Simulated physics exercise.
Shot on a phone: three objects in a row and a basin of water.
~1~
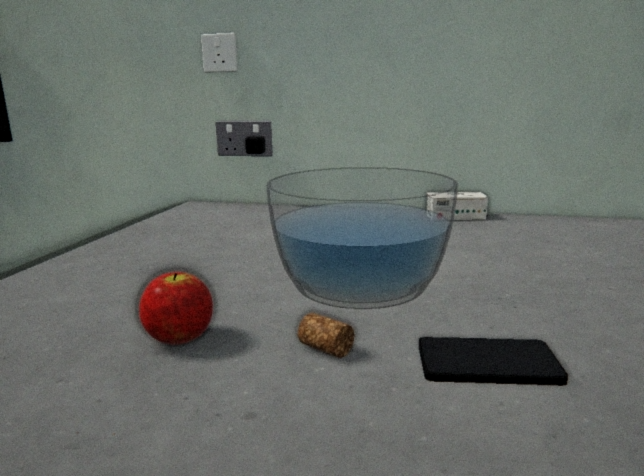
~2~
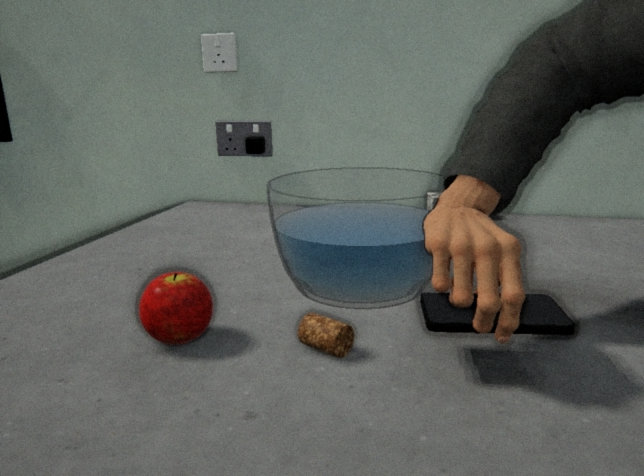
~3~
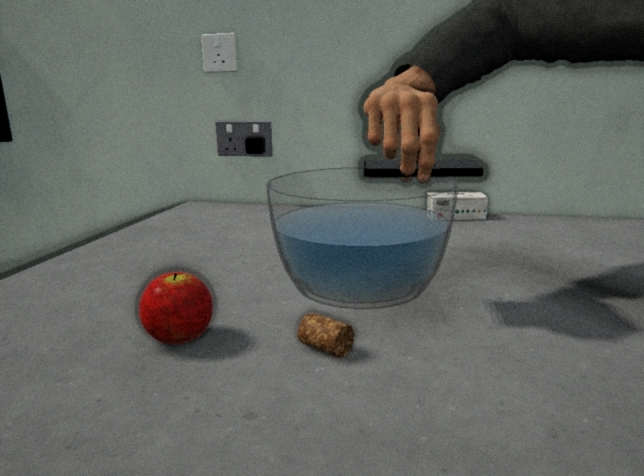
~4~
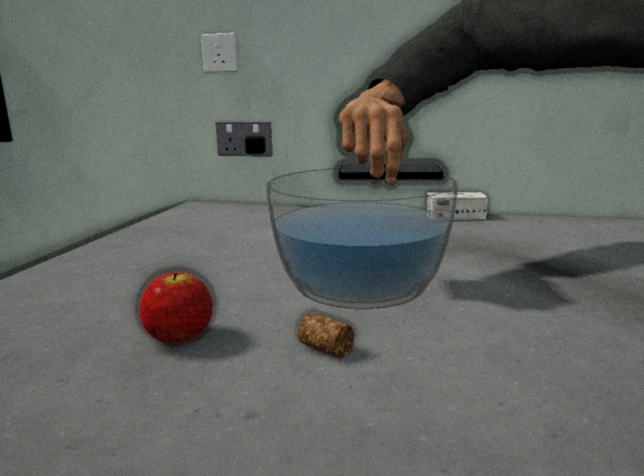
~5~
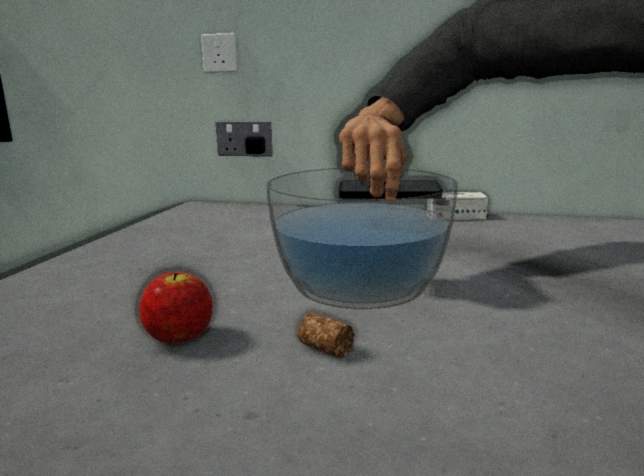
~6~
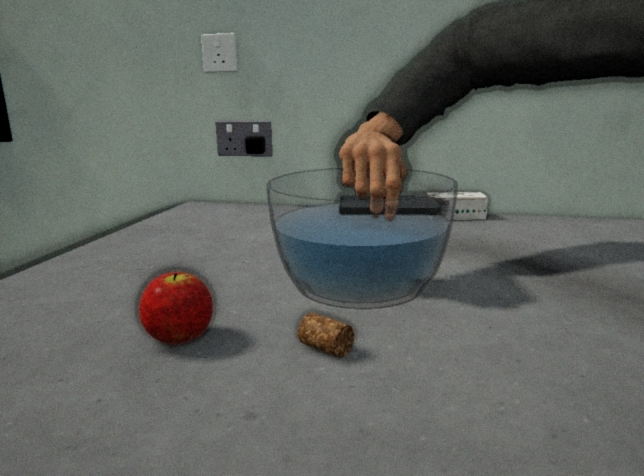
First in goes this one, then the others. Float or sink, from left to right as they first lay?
Starting at the left, it rides the liquid, then it rides the liquid, then it drops under.
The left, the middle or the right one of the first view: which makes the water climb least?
My answer: The item in the centre.
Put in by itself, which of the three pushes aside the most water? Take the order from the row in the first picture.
Observation: The item at the left end.
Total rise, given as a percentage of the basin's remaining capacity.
Share taken: Around 12 per cent.
Next, the phone sinks.
After that, the cork rides on the surface.
Finally, the apple rides on the surface; afloat, apple and cork.
